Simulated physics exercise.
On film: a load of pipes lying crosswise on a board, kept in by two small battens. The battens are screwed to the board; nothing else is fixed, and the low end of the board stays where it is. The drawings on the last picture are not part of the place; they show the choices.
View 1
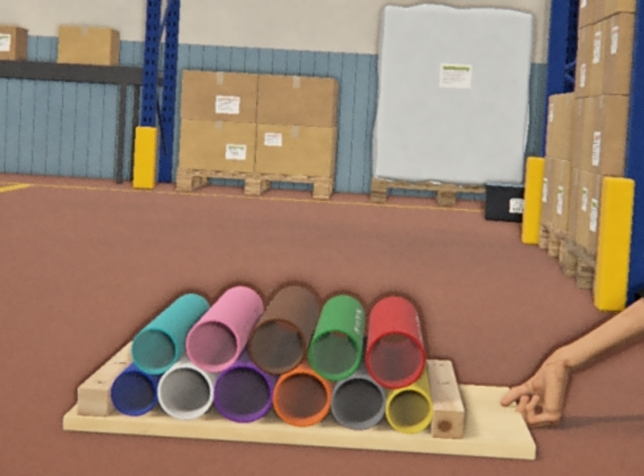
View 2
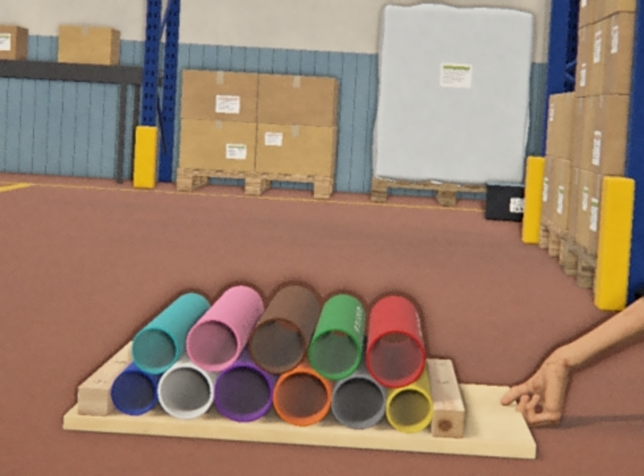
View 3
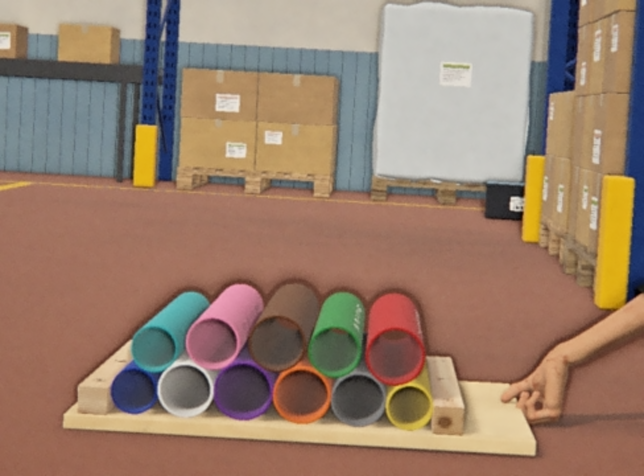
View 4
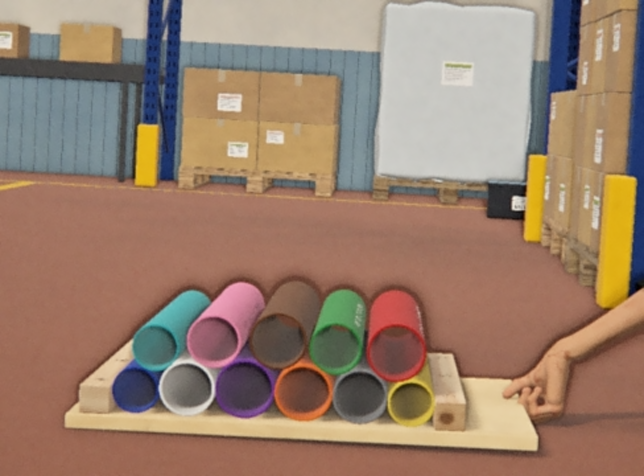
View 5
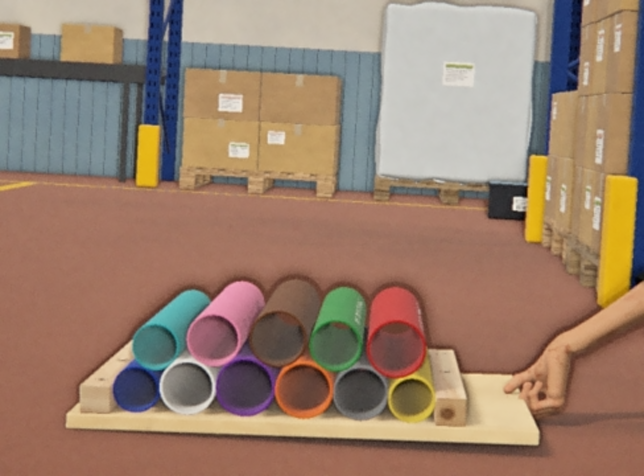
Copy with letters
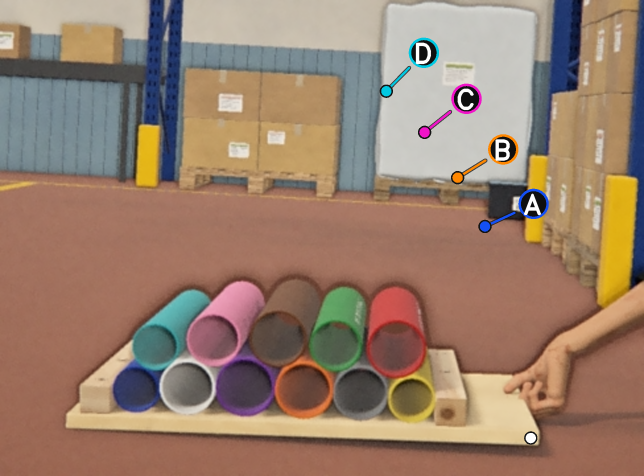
A hand rests at the right end of a board of stacked colored pipes, barely moving.
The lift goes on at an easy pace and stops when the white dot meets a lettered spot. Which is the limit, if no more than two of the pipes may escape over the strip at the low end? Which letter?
Raise it to A.
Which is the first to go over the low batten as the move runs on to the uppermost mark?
First is the turquoise one.
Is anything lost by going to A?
Yes.
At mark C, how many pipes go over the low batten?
At C the number is five.
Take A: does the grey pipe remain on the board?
Yes.
On the copy, A at (485, 227); B at (458, 178); C at (425, 132); D at (386, 91); the white dot at (531, 438).
On A. First, board at 17°.
Then, board at 28°.
Finally, board at 28°, two over the low batten (turquoise, pink).
By contrast, B four over the low batten (turquoise, brown, green, pink); C five over the low batten; D five over the low batten.
